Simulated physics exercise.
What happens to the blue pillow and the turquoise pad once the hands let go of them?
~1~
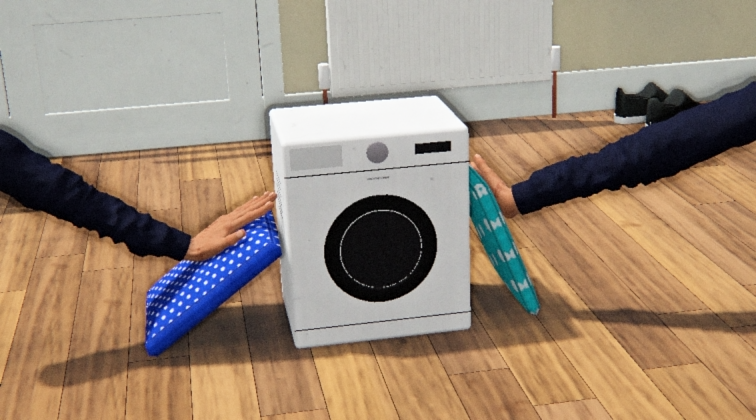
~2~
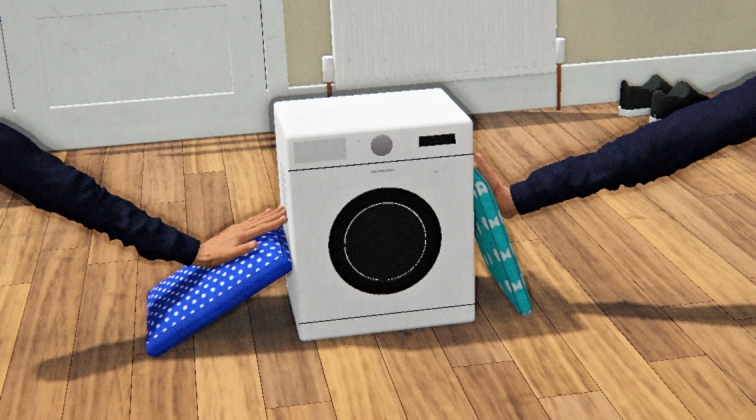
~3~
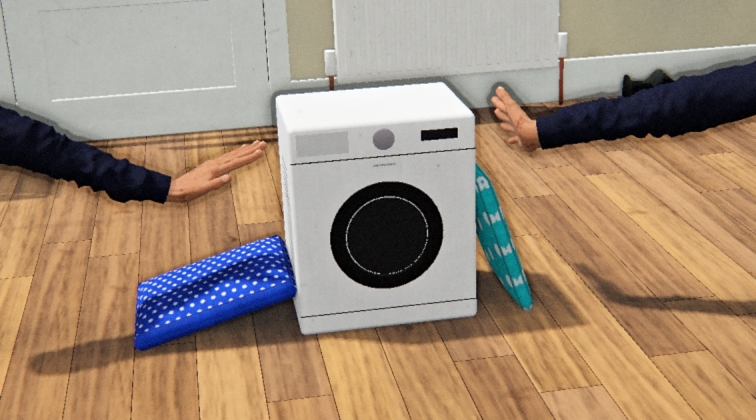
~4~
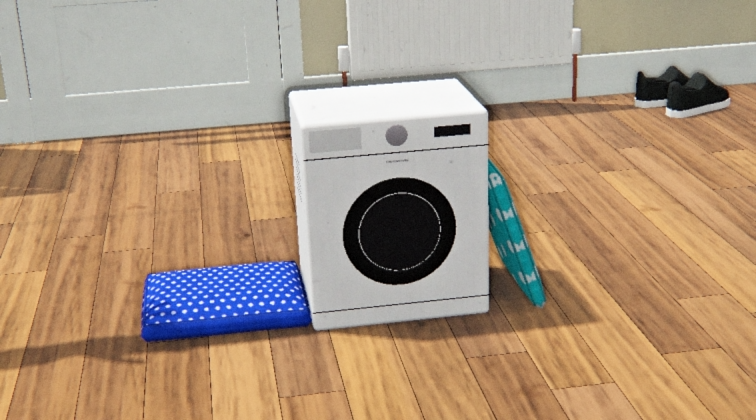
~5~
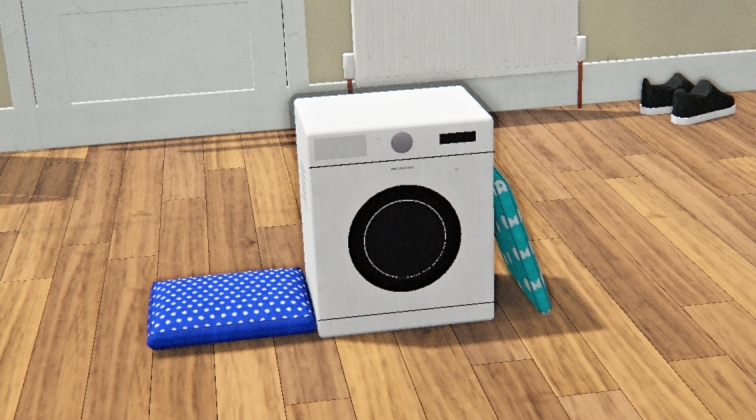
The blue pillow slumps down and ends up flat on the floor beside the machine. The turquoise pad stays propped against the machine's right side.
